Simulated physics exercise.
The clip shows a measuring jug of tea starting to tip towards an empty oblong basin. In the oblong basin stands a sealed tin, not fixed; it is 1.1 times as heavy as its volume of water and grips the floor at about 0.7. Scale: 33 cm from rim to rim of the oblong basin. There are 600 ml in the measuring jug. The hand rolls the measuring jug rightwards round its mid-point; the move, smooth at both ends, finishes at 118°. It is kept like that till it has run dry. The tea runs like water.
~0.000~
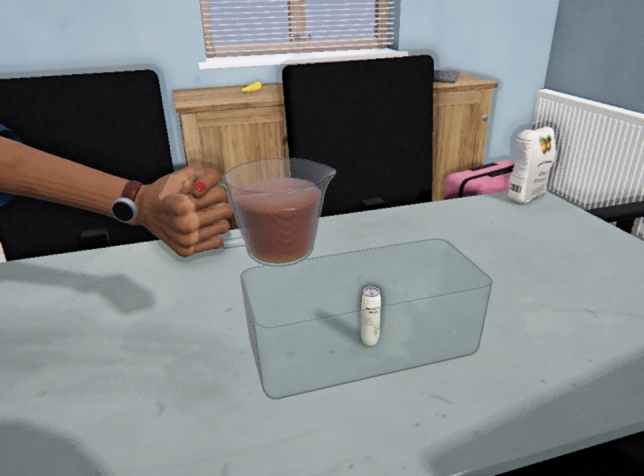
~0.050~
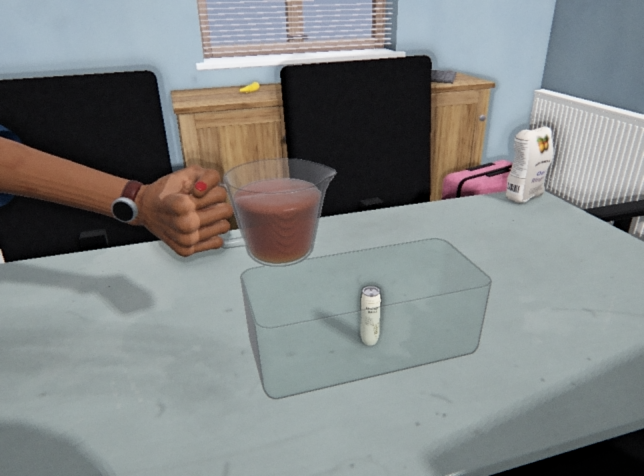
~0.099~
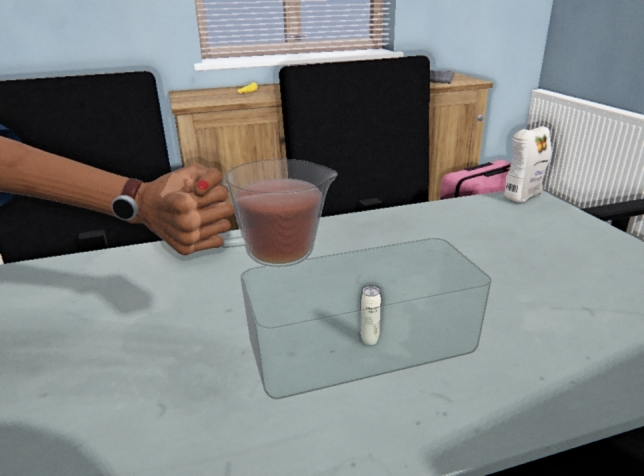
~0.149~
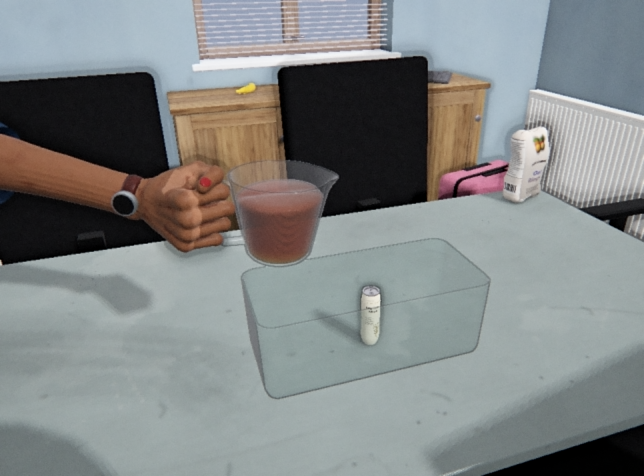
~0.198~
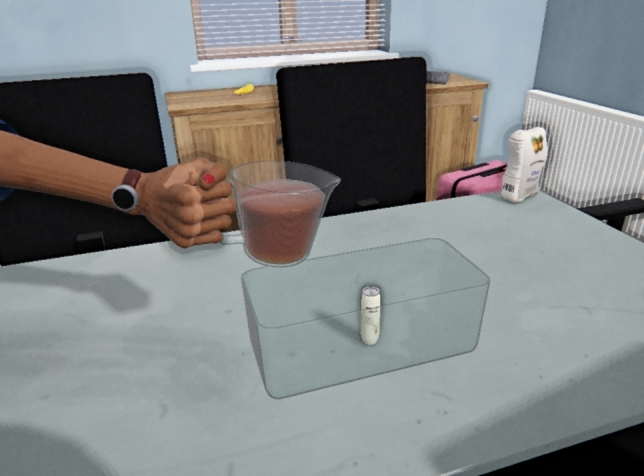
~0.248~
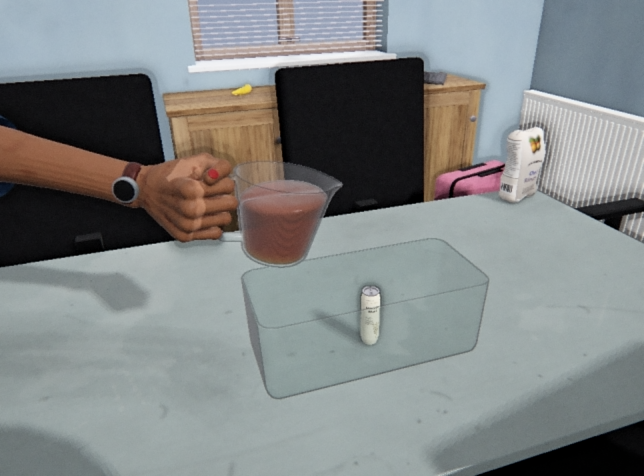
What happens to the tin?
It falls.
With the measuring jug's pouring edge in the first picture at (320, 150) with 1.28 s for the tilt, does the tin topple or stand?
Then it falls.
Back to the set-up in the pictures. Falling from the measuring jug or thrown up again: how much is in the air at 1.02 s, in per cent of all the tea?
About 5 per cent.
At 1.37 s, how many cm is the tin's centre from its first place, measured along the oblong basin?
About 9 cm.
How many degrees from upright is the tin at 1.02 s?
About 0°.
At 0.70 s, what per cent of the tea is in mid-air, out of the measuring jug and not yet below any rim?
About 20 per cent.
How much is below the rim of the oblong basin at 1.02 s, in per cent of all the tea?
Some 88 per cent.
By 0.70 s the tilt is 70° and 68 per cent is still to pour; the tin stands where it began.
By 1.02 s the tilt is 109° and 6 per cent is still to pour; the tin stands 3 cm from where it began.
By 1.37 s the tilt is 118° and 0 per cent is still to pour; the tin lies on its side.
By 1.74 s the tilt is 118° and 0 per cent is still to pour; the tin lies on its side.
At rest the tin lies on its side.
